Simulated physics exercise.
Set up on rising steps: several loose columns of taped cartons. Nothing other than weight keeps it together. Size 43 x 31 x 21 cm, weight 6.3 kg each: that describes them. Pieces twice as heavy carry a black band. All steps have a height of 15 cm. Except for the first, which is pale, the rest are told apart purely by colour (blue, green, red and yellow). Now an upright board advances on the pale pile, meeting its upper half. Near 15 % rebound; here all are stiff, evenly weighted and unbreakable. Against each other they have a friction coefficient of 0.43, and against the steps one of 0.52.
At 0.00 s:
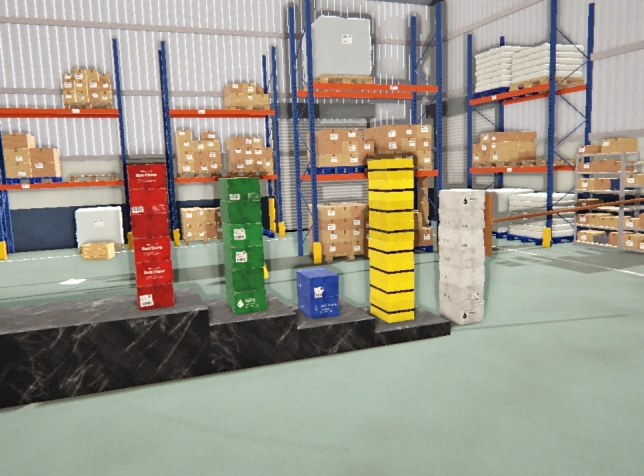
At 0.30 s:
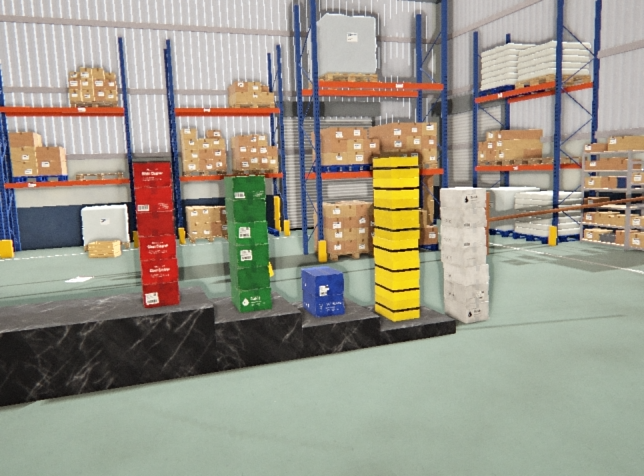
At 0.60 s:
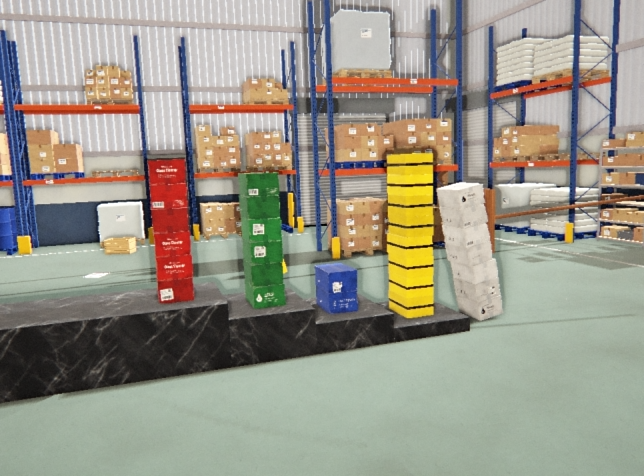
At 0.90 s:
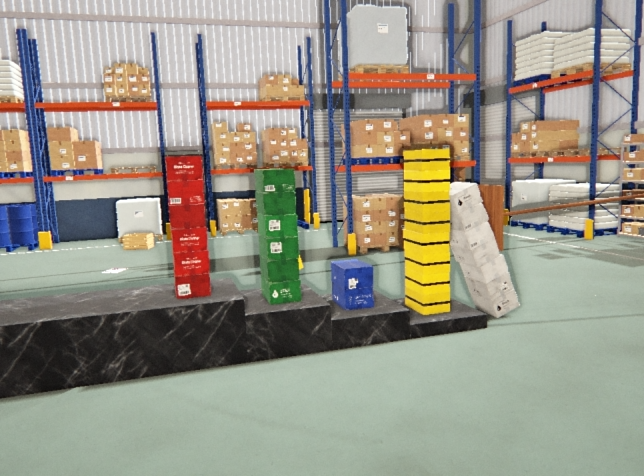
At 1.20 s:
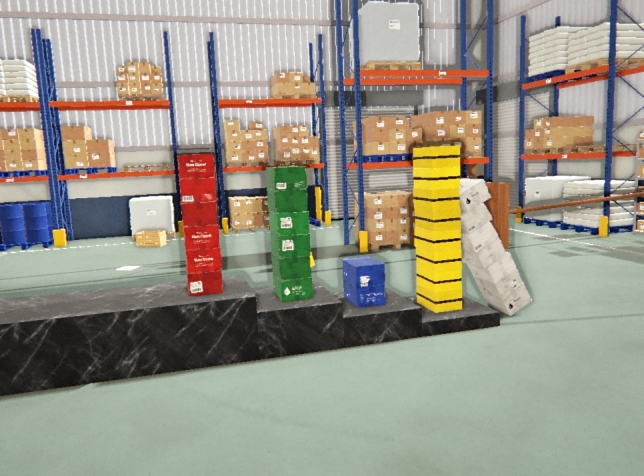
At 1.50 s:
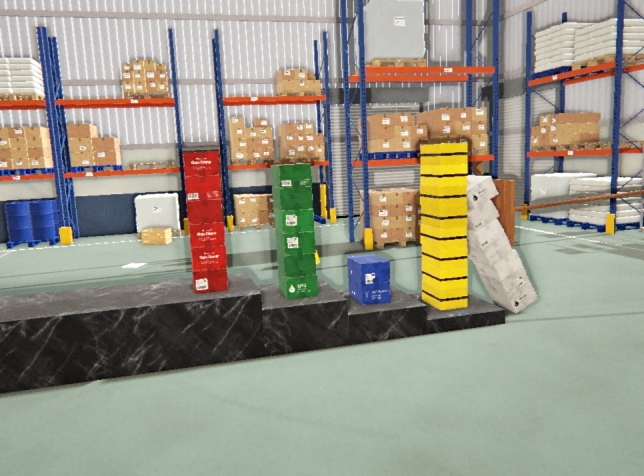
The footage shows red, green, blue, yellow and pale stacks of cartons in a warehouse as the view shifts slightly; a brown upright board pushes the pale stack from the right, tilting it left toward the nearly still yellow column.
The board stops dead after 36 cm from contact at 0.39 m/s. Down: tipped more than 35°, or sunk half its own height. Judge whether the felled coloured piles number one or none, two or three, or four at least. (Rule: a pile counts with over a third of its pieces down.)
The felled piles number one or none.
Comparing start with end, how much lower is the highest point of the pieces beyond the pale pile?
Around 0 centimetres.
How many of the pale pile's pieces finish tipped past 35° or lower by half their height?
The answer is 0 of the pale ones.
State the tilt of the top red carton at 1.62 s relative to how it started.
About 0 degrees.
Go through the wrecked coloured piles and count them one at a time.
Exactly 0.
After 1.56 s, 0 of the pale pile down; none of the 22 other cartons down.
In the end (2.2 s), 0 of the pale pile down; none of the 22 other cartons down; top yellow carton unmoved; top blue carton unmoved. No coloured pile is wrecked. From the last view, middles, top yellow carton near (443, 154), top blue carton near (368, 269).
